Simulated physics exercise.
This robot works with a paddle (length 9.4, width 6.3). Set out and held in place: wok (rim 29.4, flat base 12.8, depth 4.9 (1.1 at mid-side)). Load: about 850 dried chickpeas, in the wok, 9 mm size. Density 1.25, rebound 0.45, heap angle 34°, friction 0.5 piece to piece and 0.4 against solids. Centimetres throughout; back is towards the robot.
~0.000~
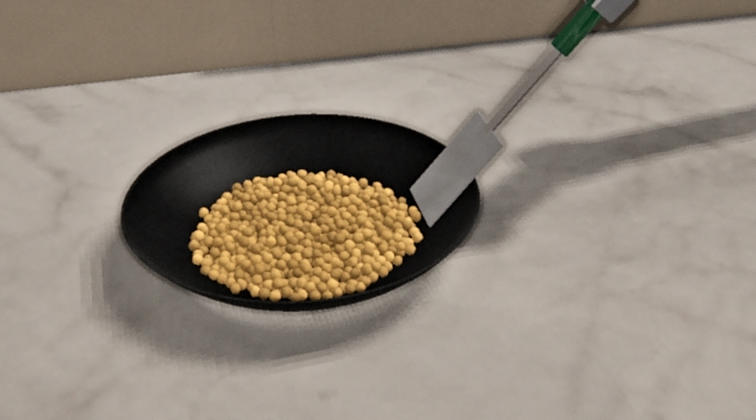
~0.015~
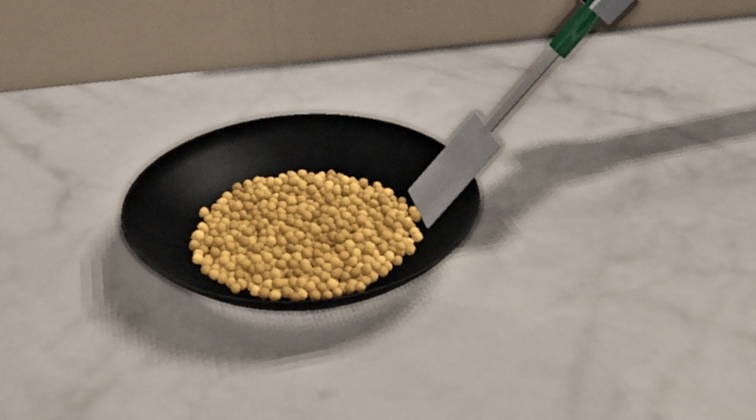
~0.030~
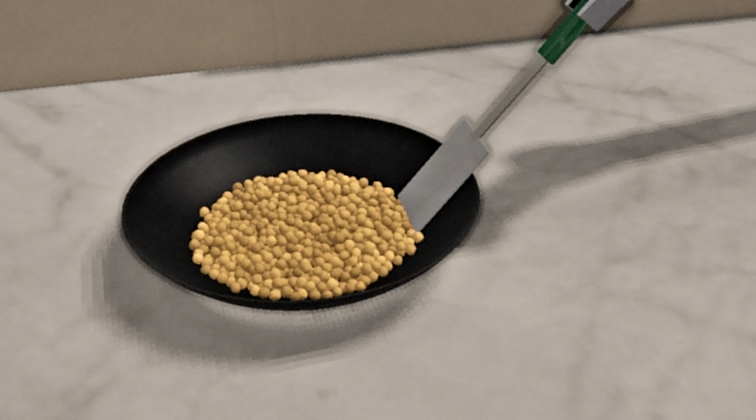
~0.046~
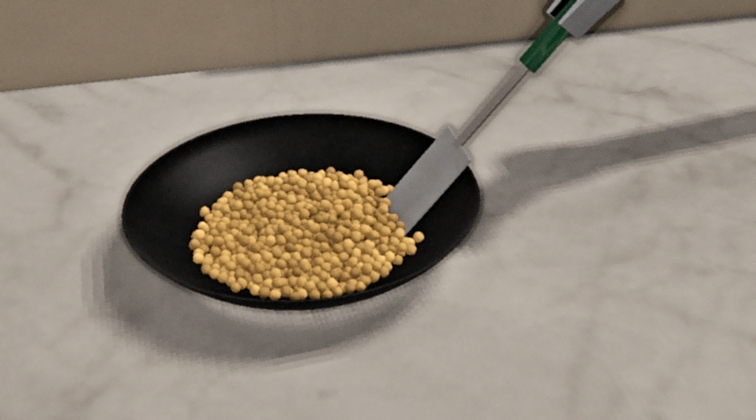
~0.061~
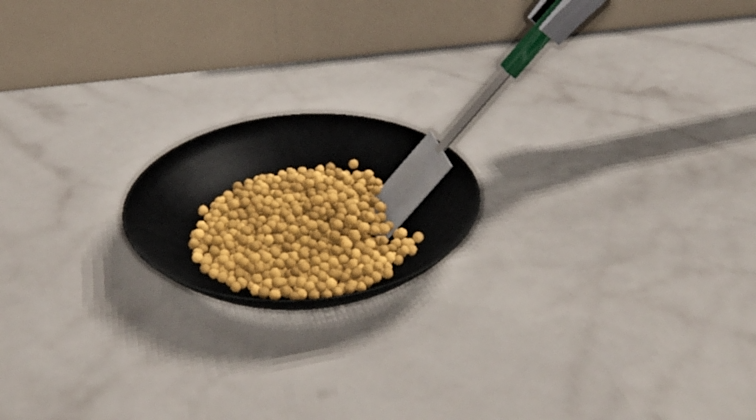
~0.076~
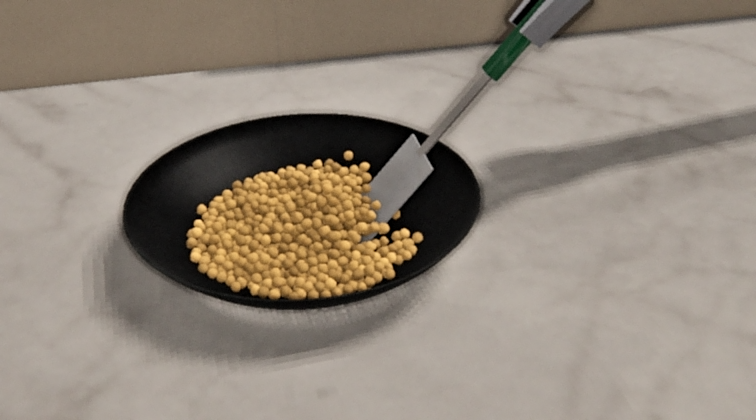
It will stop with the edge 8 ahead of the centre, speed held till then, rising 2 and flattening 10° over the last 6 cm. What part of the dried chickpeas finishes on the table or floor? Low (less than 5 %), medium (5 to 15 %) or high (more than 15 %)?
Share on the table or floor: Medium (5 to 15 %).
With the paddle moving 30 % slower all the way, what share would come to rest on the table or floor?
It would be near 0 per cent.
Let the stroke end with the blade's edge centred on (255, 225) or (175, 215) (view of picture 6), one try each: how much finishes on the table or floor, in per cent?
Some 0 and 25 per cent.
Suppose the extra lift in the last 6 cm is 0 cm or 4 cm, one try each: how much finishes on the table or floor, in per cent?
About 5 and 15 per cent.
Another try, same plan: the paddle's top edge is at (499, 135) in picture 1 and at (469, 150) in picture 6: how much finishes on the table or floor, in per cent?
About 0 per cent.
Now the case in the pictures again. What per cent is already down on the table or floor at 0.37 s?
About 6 per cent.
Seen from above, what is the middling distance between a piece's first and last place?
Roughly 3 cm.
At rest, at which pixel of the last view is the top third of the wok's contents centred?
At about (197, 228).
After 0.11 s, sloping 49°, highest piece 7 above the table; 854 in the wok.
After 0.15 s, sloping 46°, highest piece 7 above the table; 854 in the wok.
After 0.37 s, sloping 39°, highest piece 6 above the table; 785 in the wok, 58 on the table or floor, 11 on the blade or in flight.
After 1.42 s, sloping 39°, highest piece 5 above the table; 784 in the wok, 70 on the table or floor.
In the end, 784 in the wok, 70 on the table or floor. That is 8 % on the table or floor.
